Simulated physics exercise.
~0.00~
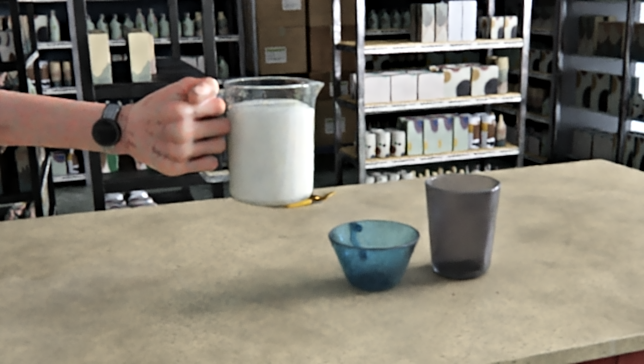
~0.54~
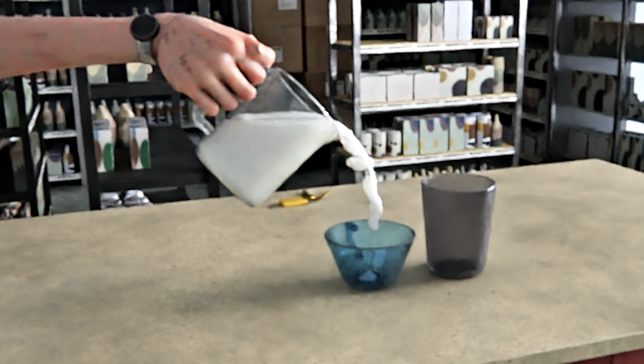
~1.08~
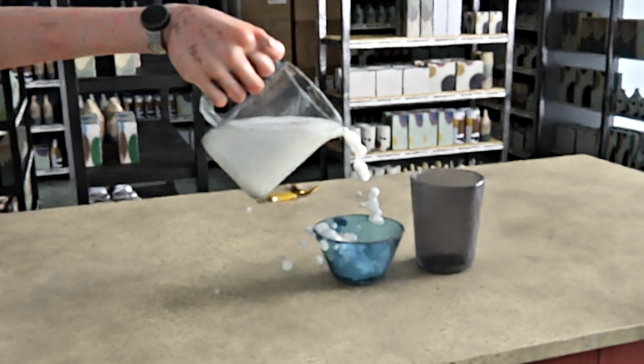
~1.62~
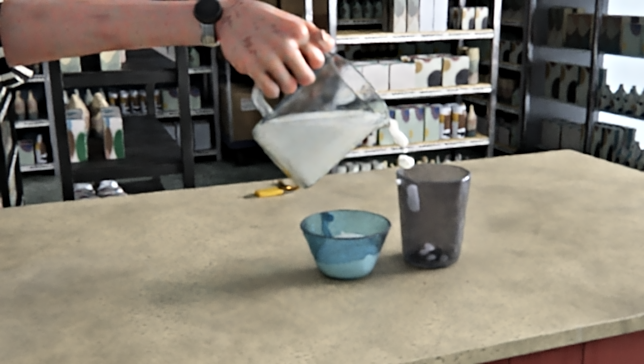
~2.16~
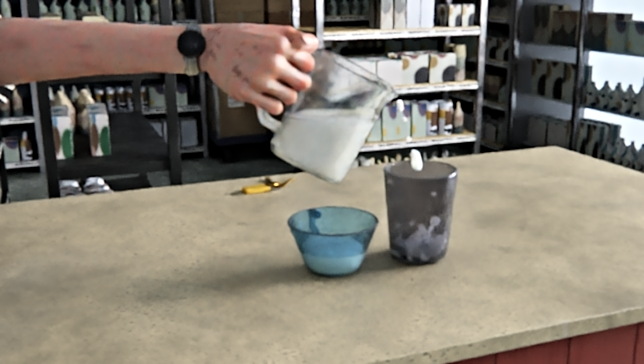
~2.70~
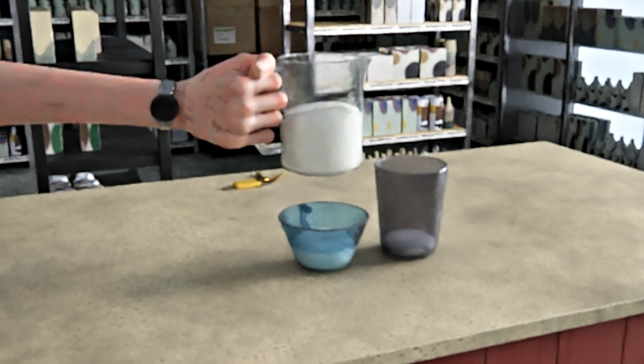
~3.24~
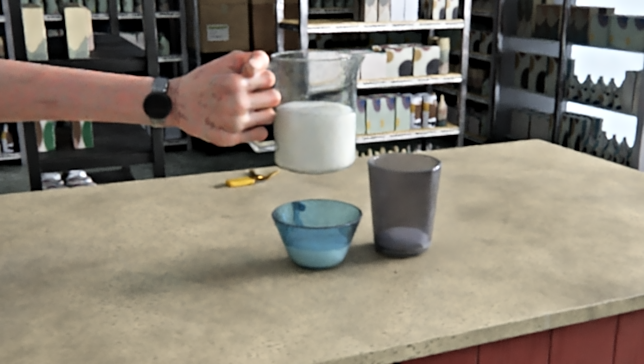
A hand pours milk from a glass jug into a blue bowl-like cup, then a gray glass.
